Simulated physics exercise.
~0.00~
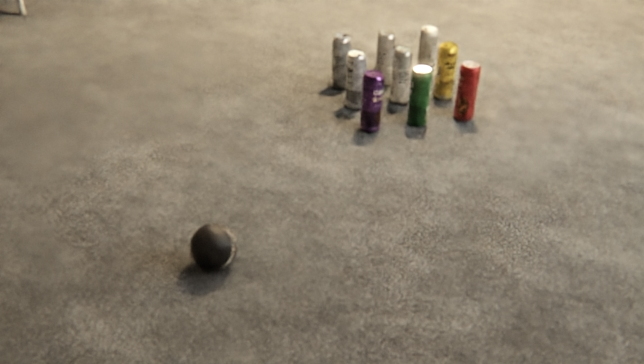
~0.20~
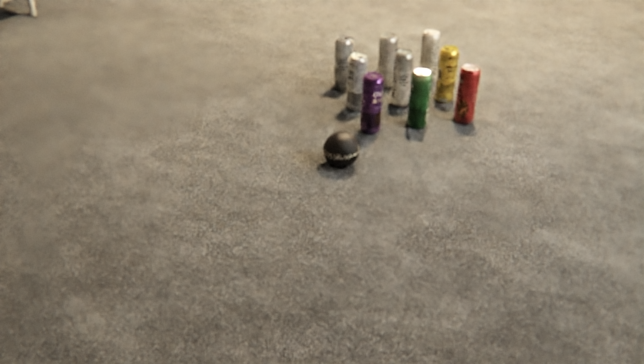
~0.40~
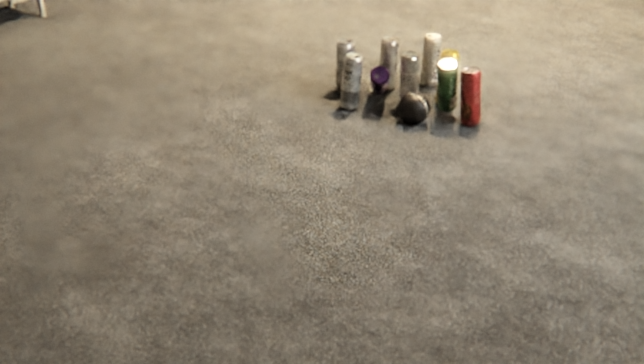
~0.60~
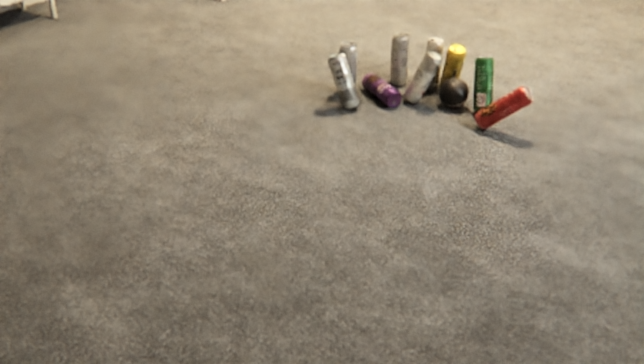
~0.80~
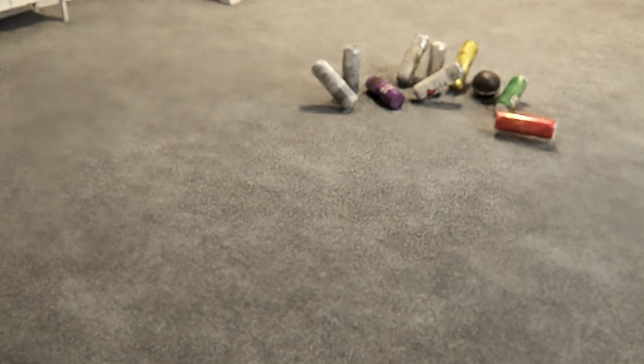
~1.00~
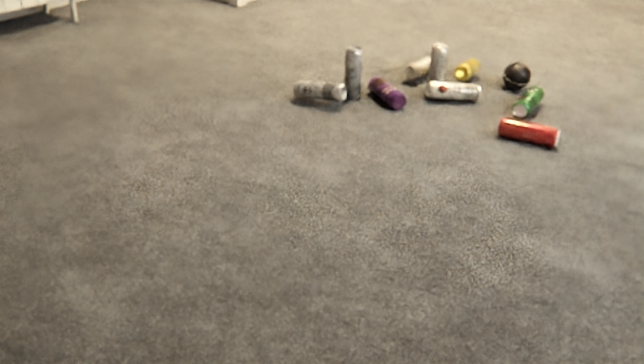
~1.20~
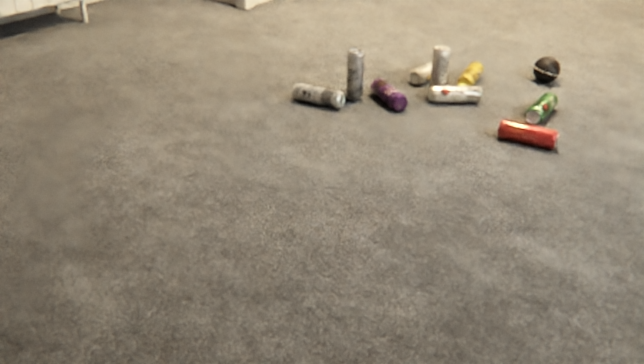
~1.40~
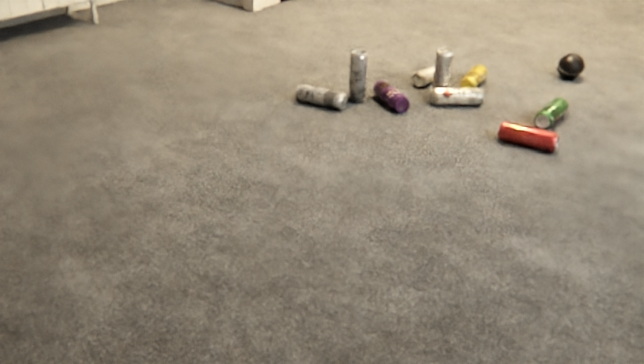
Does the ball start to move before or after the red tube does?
The ball starts to move before the red tube. It is already rolling across the floor while the red tube still stands in place.
